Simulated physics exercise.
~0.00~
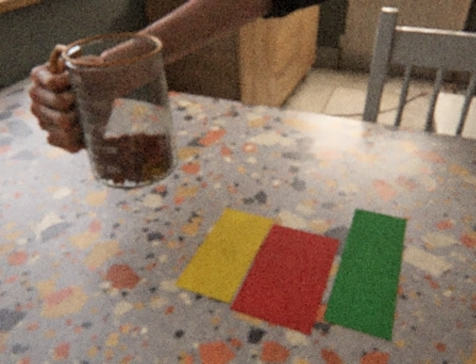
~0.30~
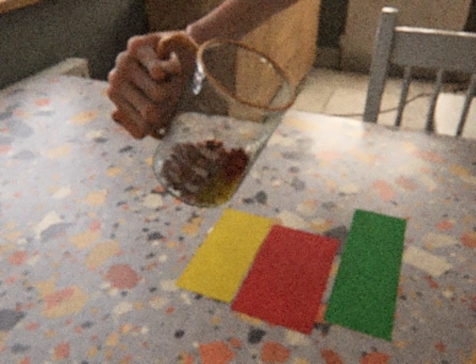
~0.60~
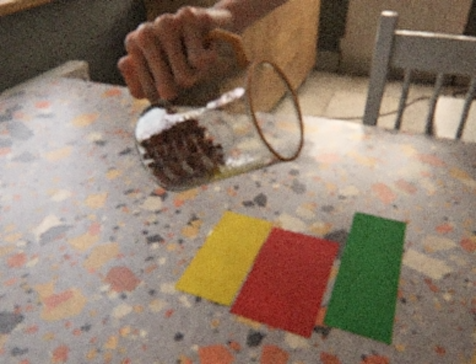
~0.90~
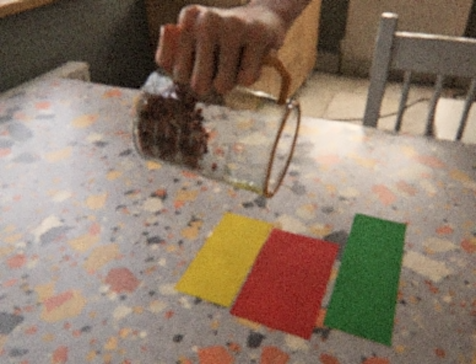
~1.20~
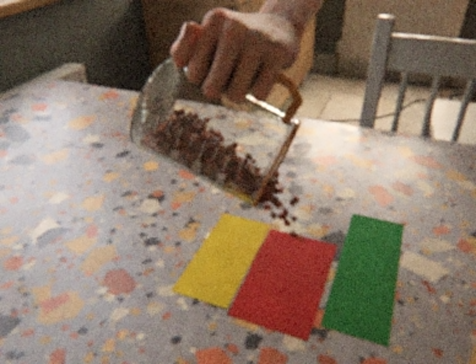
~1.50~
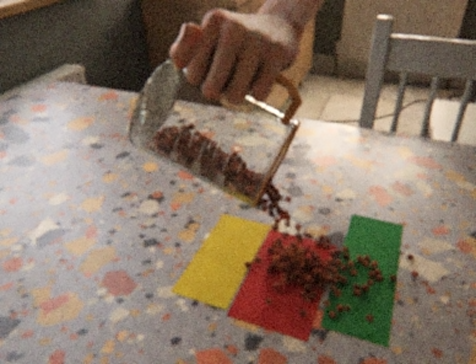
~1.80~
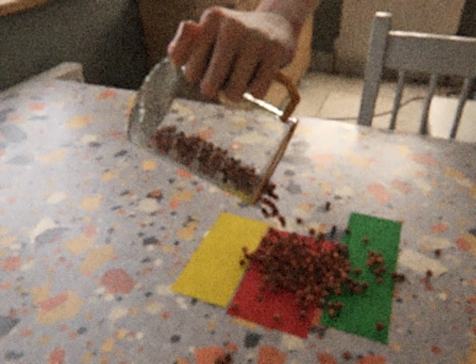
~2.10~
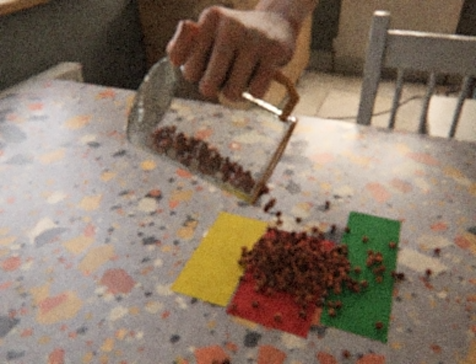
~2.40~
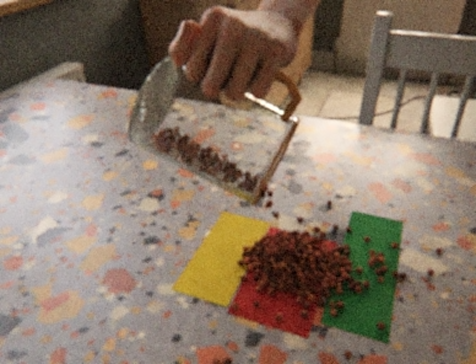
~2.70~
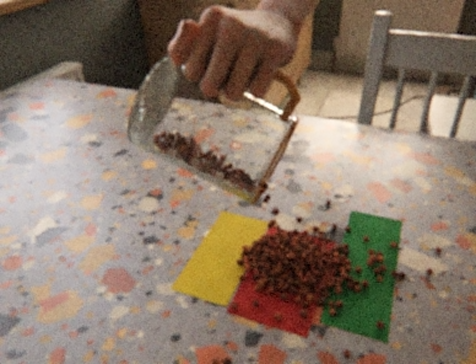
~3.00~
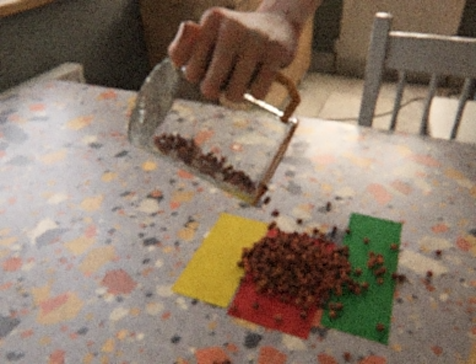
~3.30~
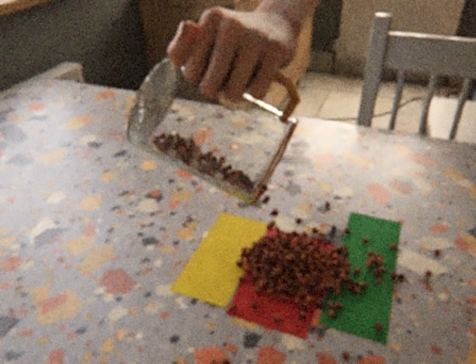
We see a hand tip a clear jug of small brown pellets sideways above a speckled table, spilling them toward yellow, red and green mats. They heap mostly over the red one, with some scattered around, while the tilted jug is held still, some pellets remaining inside.
